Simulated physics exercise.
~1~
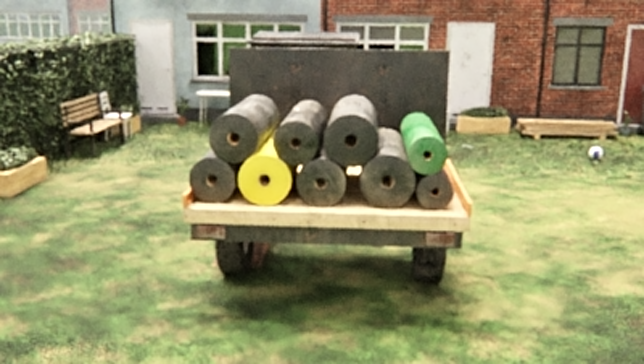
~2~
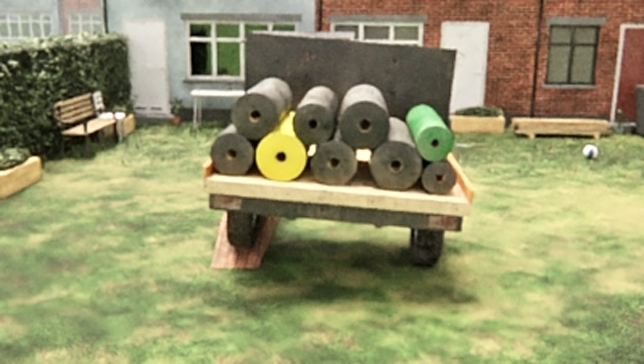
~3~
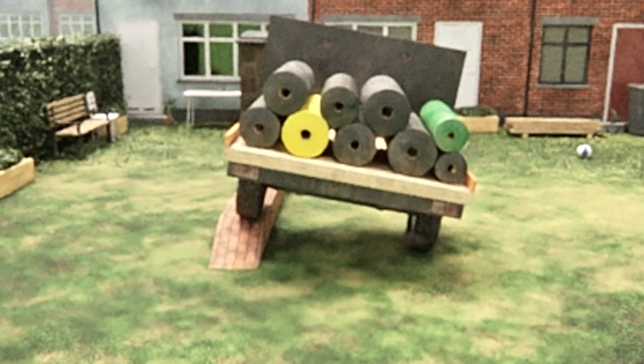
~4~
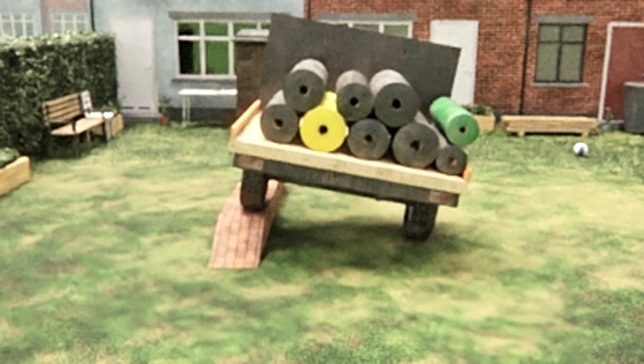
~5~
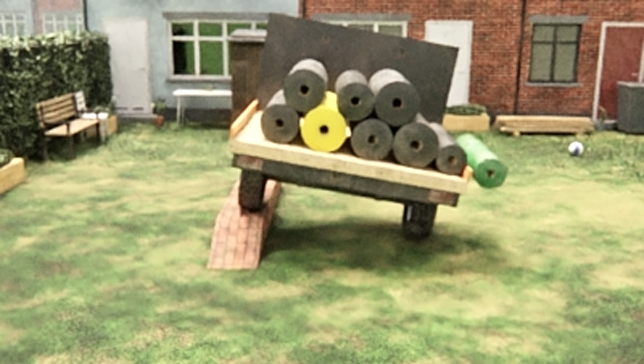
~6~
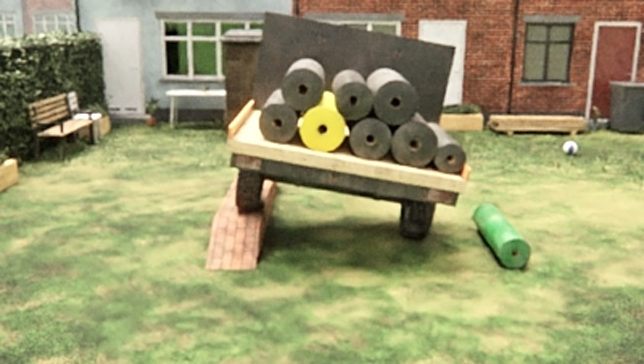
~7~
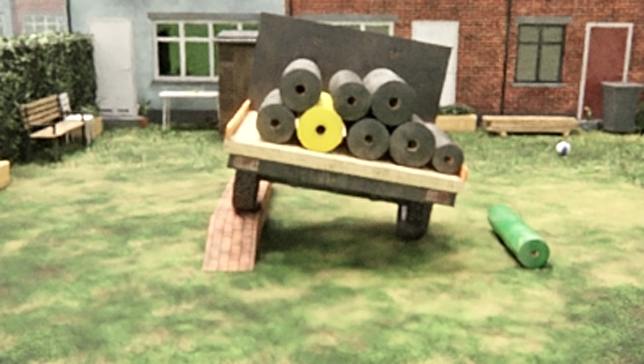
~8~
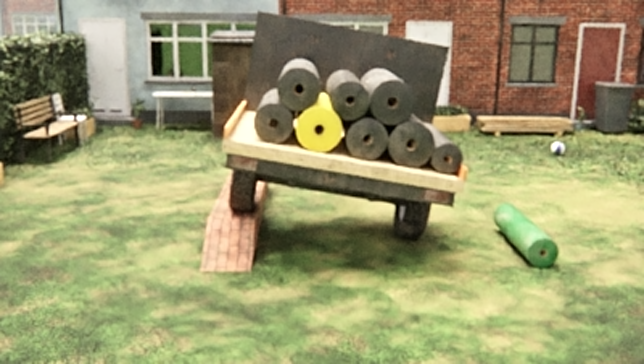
A trailer stacked with dark rolls, one yellow roll and one green roll crept up a brick ramp with its left wheel and tilted right, until the green roll dropped off the right side onto the grass while the yellow one stayed aboard.
